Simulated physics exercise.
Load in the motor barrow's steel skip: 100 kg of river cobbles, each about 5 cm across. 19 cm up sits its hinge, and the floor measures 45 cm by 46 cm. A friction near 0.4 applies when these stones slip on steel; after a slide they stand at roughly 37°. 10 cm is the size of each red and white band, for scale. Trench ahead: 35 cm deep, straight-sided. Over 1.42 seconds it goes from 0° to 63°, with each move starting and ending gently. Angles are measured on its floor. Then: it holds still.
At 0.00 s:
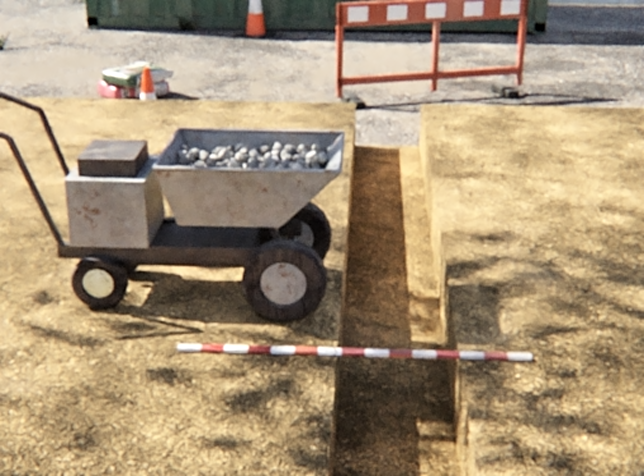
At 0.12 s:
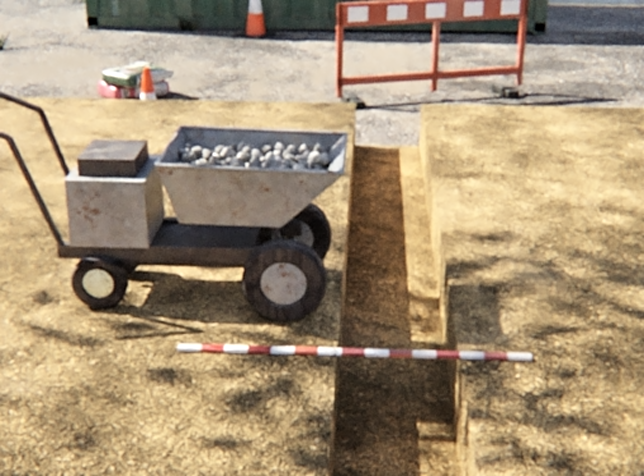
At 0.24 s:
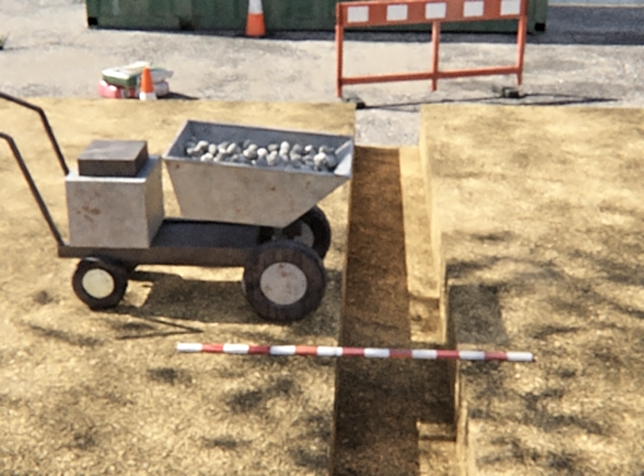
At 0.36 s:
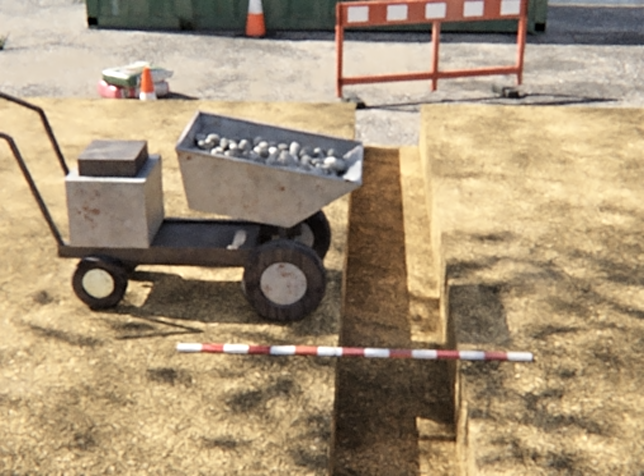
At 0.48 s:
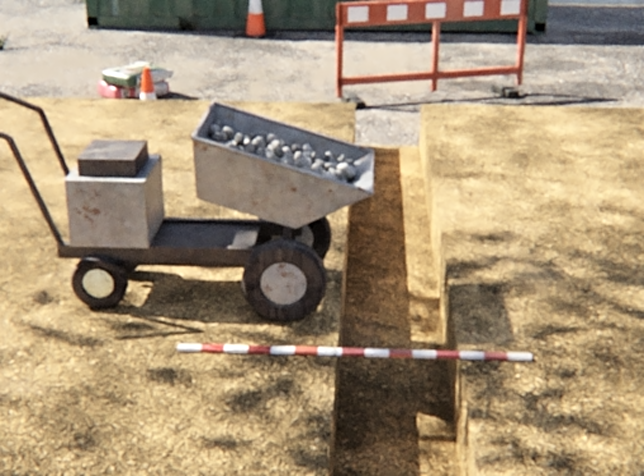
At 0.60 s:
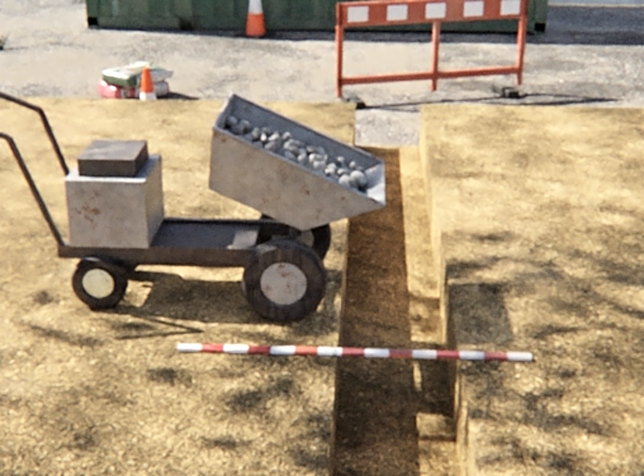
A grey steel skip full of pale grey stones sits on a dark-wheeled motor barrow at left, seen from slightly above and side-on, on sandy ground beside a straight-sided trench. A red-and-white pole lies across the trench in front, with an orange-and-white barrier, cones and a green container behind. The skip tilts steadily rightward, its back rising and the stones shifting toward its lip, while barrow and camera stay still.
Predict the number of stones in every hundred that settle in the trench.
Close to 66 in a hundred.
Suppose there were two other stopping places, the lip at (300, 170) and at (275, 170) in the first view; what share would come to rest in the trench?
I'd expect close to 100 per cent at the first and 100 per cent at the second.
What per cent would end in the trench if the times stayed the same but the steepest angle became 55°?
Then about 55 per cent.
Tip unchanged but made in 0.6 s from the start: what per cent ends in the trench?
Estimate: About 50 %.
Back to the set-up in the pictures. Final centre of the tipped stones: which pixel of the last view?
The tipped stones centre close to (433, 345).
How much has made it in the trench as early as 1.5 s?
Some 20 per cent.
After 1.1 s the floor is at 53°; 100 % in the skip; the foremost stones are at (407, 235).
After 1.5 s the floor is at 63°; 65 % in the skip, 20 % in the trench, 15 % past the trench; the foremost stones are at (496, 296).
After 1.9 s the floor is at 63°; 34 % in the skip, 34 % in the trench, 32 % past the trench; the foremost stones are at (571, 294).
After 3.8 s the floor is at 63°; 0 % in the skip, 66 % in the trench, 34 % past the trench; the foremost stones are at (617, 302).
